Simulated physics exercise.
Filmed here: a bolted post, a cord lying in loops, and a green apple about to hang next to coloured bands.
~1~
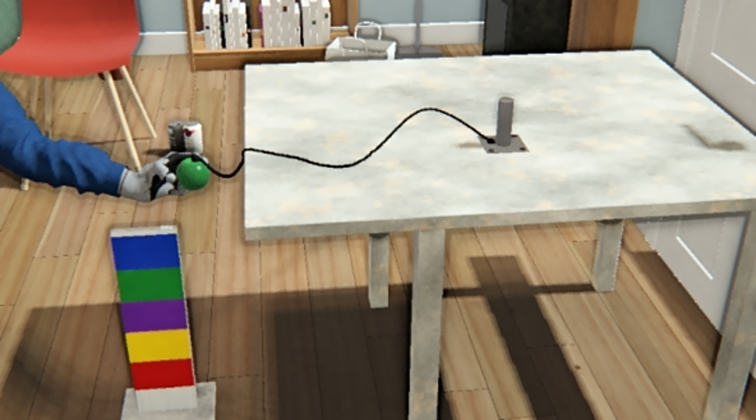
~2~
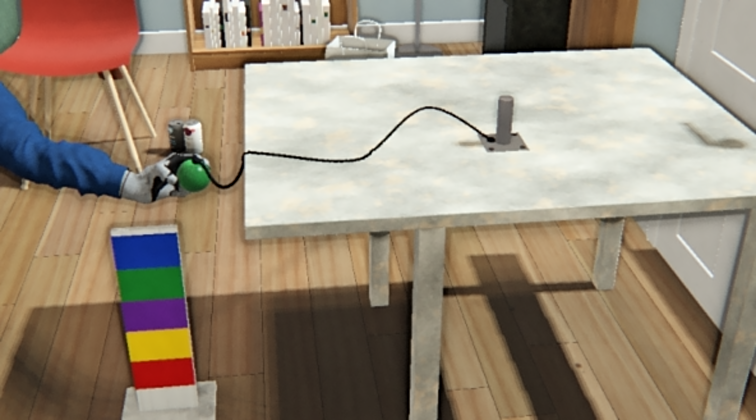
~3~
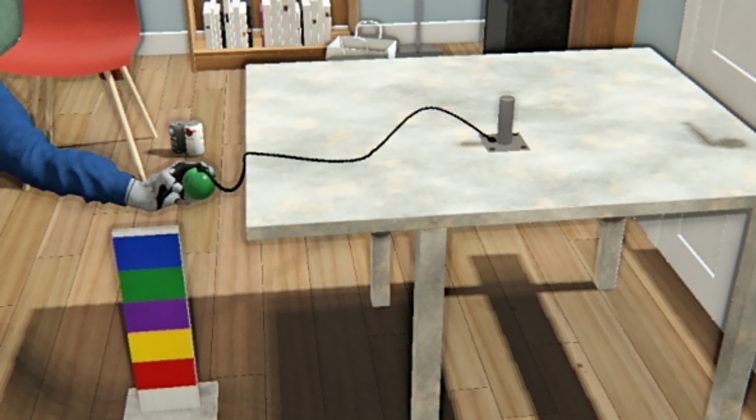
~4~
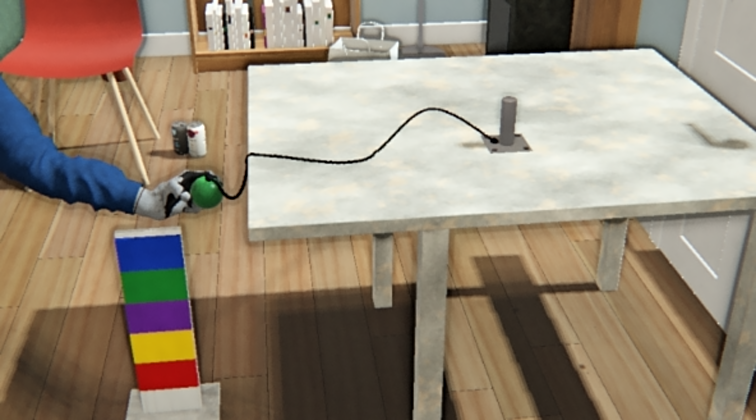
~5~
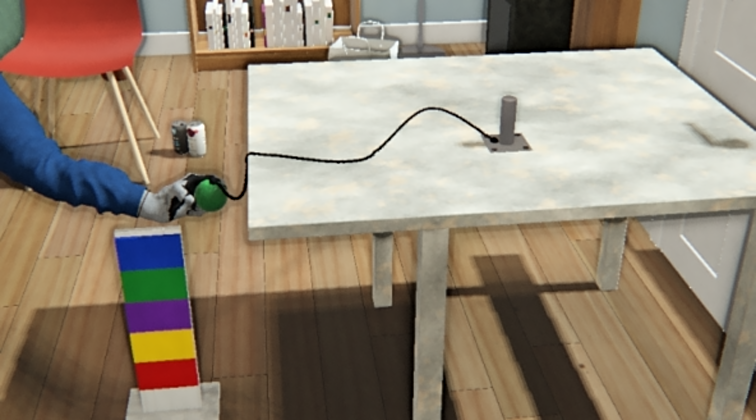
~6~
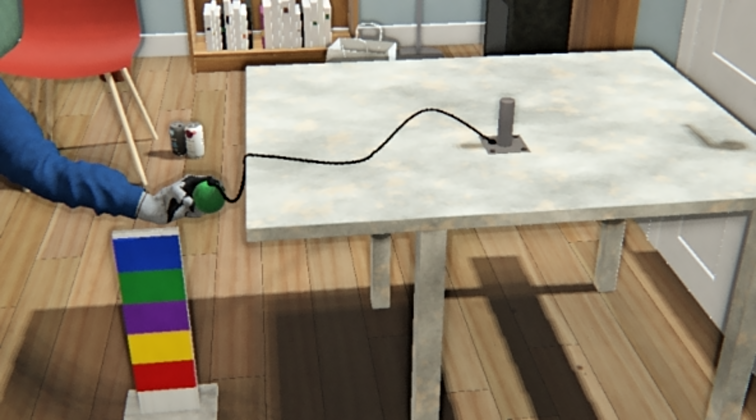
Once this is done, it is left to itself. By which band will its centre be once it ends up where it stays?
By the yellow band.
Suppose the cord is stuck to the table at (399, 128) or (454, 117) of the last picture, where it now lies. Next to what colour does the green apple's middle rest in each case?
Taking the two tries in turn, you'd get green and then purple.
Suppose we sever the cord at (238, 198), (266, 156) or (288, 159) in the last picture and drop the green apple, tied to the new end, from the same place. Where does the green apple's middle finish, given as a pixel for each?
One spot per try: (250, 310), (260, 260), and (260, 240).
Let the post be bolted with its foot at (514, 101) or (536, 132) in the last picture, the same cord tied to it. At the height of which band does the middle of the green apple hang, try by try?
In turn, purple and then purple.
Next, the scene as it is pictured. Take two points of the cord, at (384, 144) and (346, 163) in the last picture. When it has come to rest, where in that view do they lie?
Around (276, 150), then around (248, 183).
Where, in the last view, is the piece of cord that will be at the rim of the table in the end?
The spot located at (371, 156) in the last picture.
Soon after, apple near (295, 318); level with yellow.
After that, apple near (237, 356); level with yellow.
In the end, apple near (266, 354); level with yellow. Its middle rests at the yellow band.
